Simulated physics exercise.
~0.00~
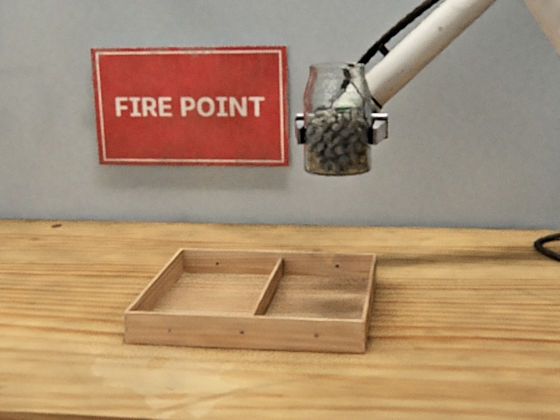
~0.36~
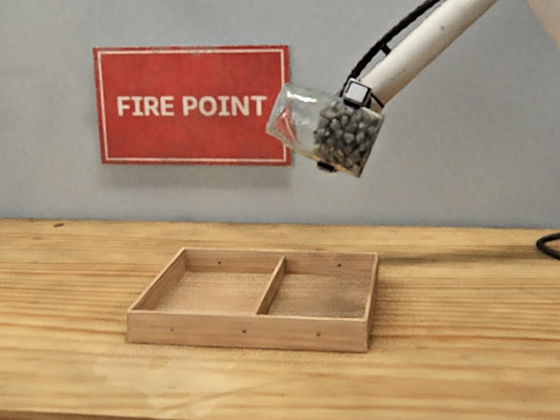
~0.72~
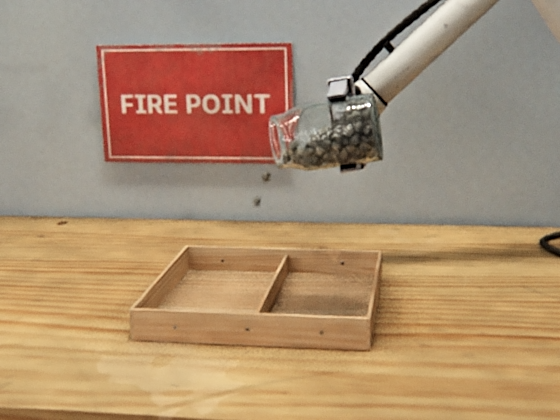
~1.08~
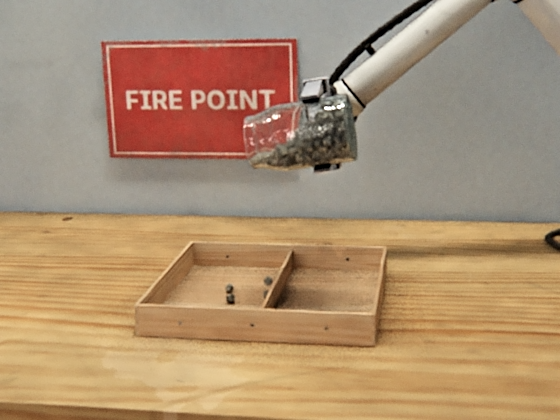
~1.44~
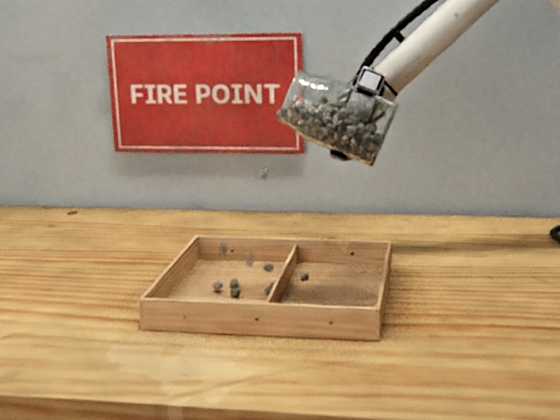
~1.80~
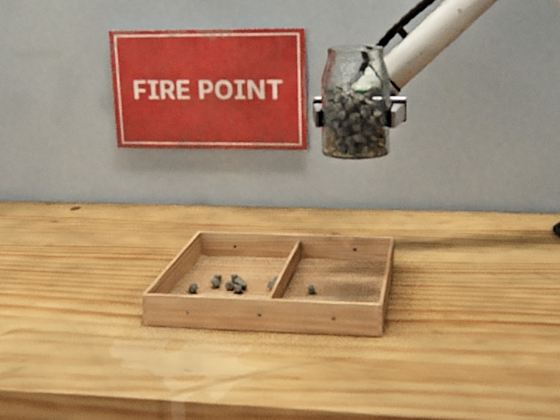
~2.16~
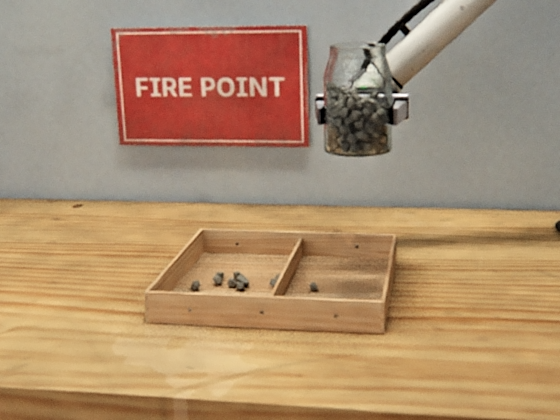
Robot arm tipping a glass jar of grey pebbles over a divided wooden tray, spilling a few, then turning it upright again.
